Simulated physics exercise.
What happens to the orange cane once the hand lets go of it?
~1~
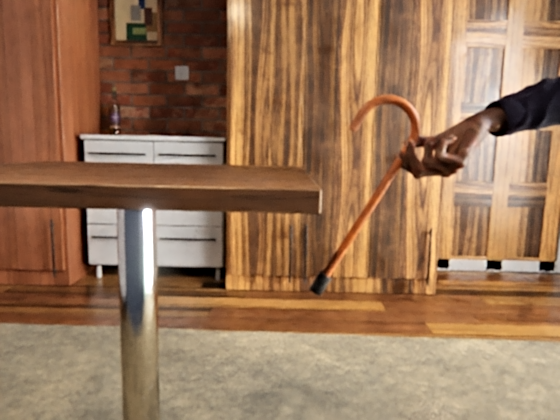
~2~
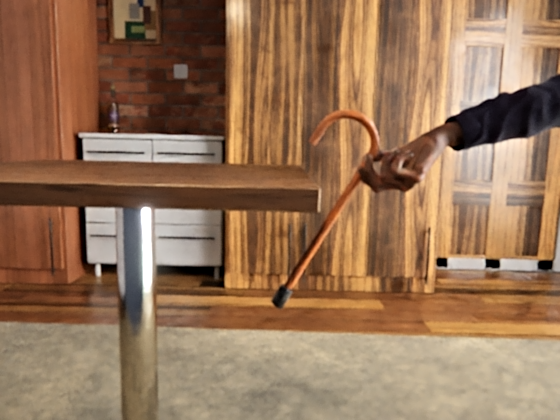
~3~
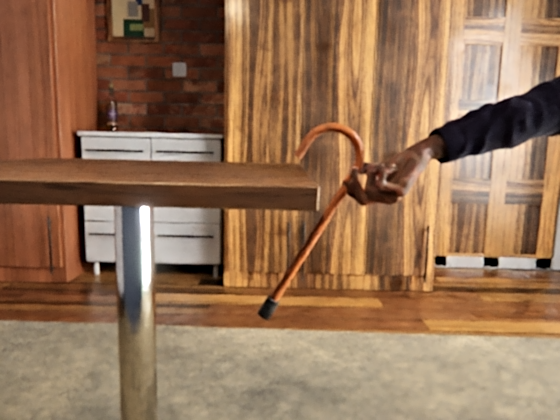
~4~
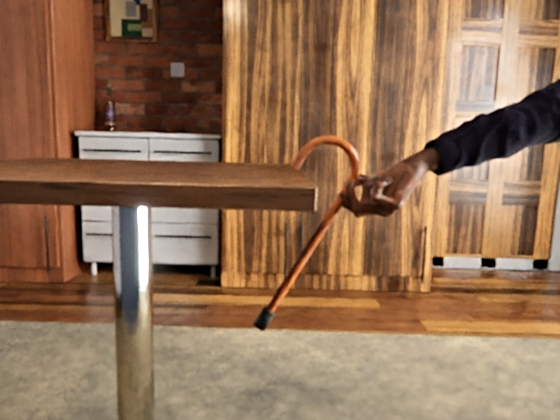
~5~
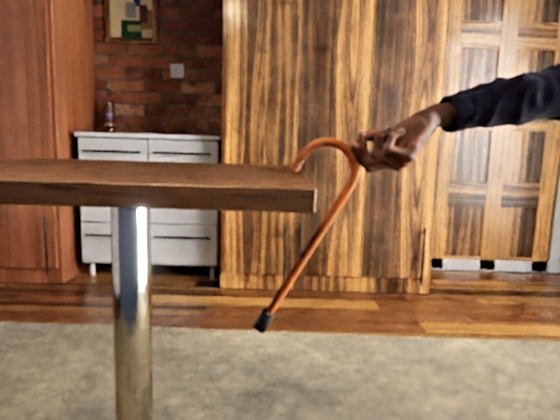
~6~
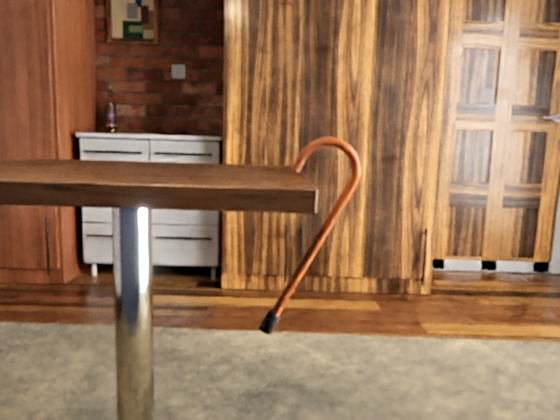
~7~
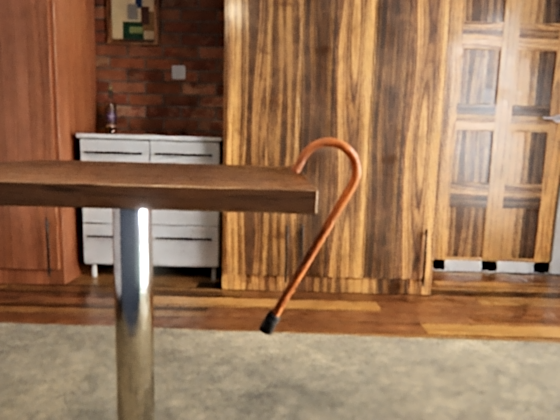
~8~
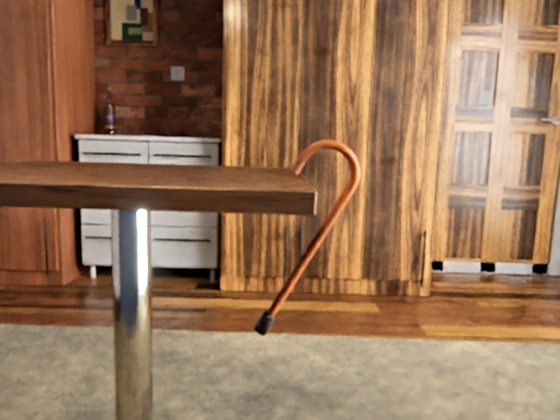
It stays hanging from the edge of the table by its crook, tilted with its black tip above the floor.
